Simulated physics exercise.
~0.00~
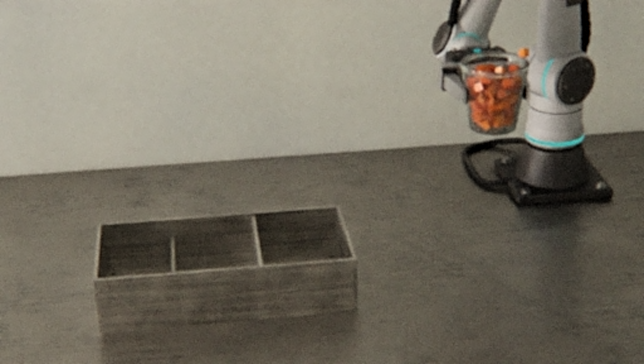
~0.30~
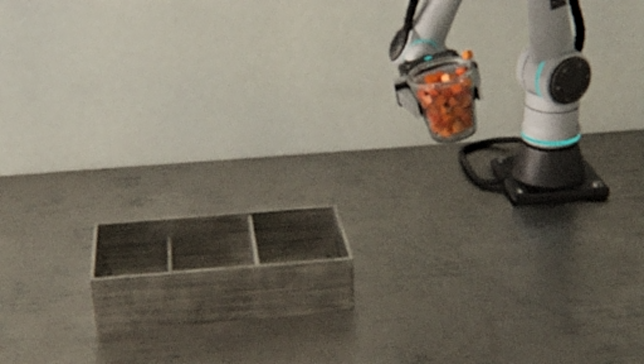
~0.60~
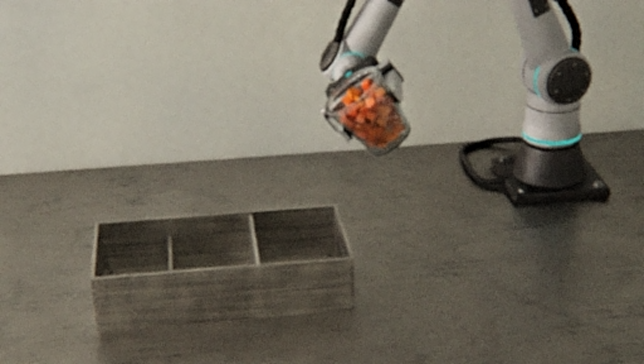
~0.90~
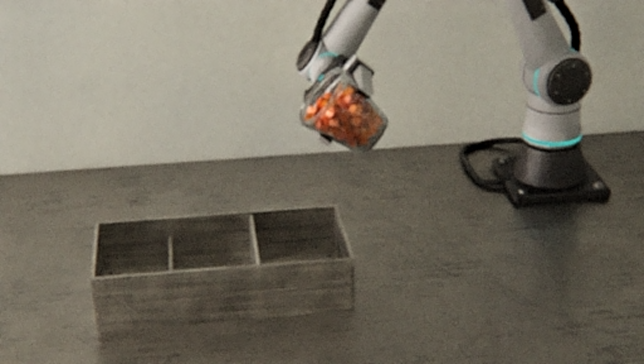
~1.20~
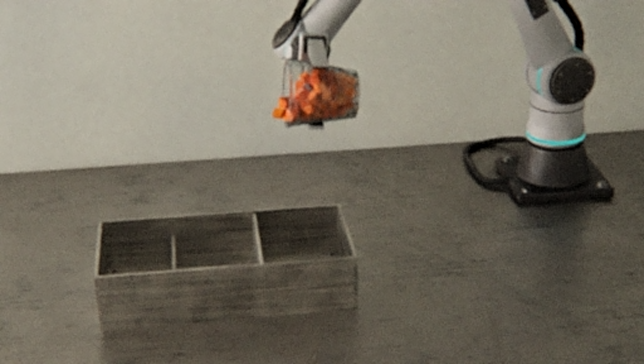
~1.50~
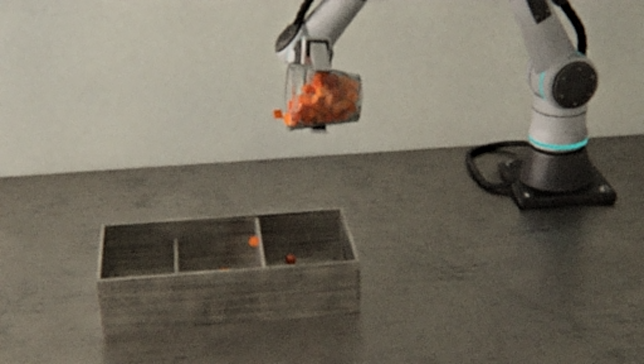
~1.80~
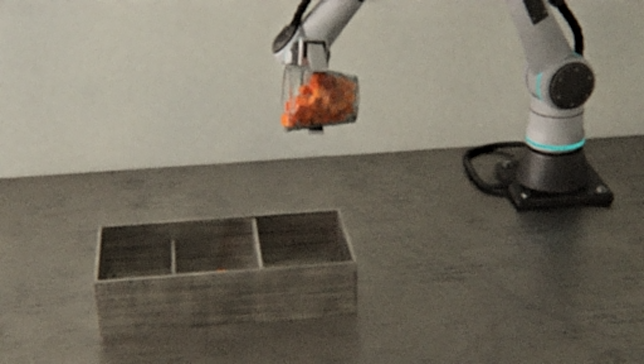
The video shows a robot arm carrying a clear cup of orange vegetable pieces leftward above a divided box on a dark table, tipping it onto its side; a few pieces drop into the box, while most remain in the cup as the arm holds still.
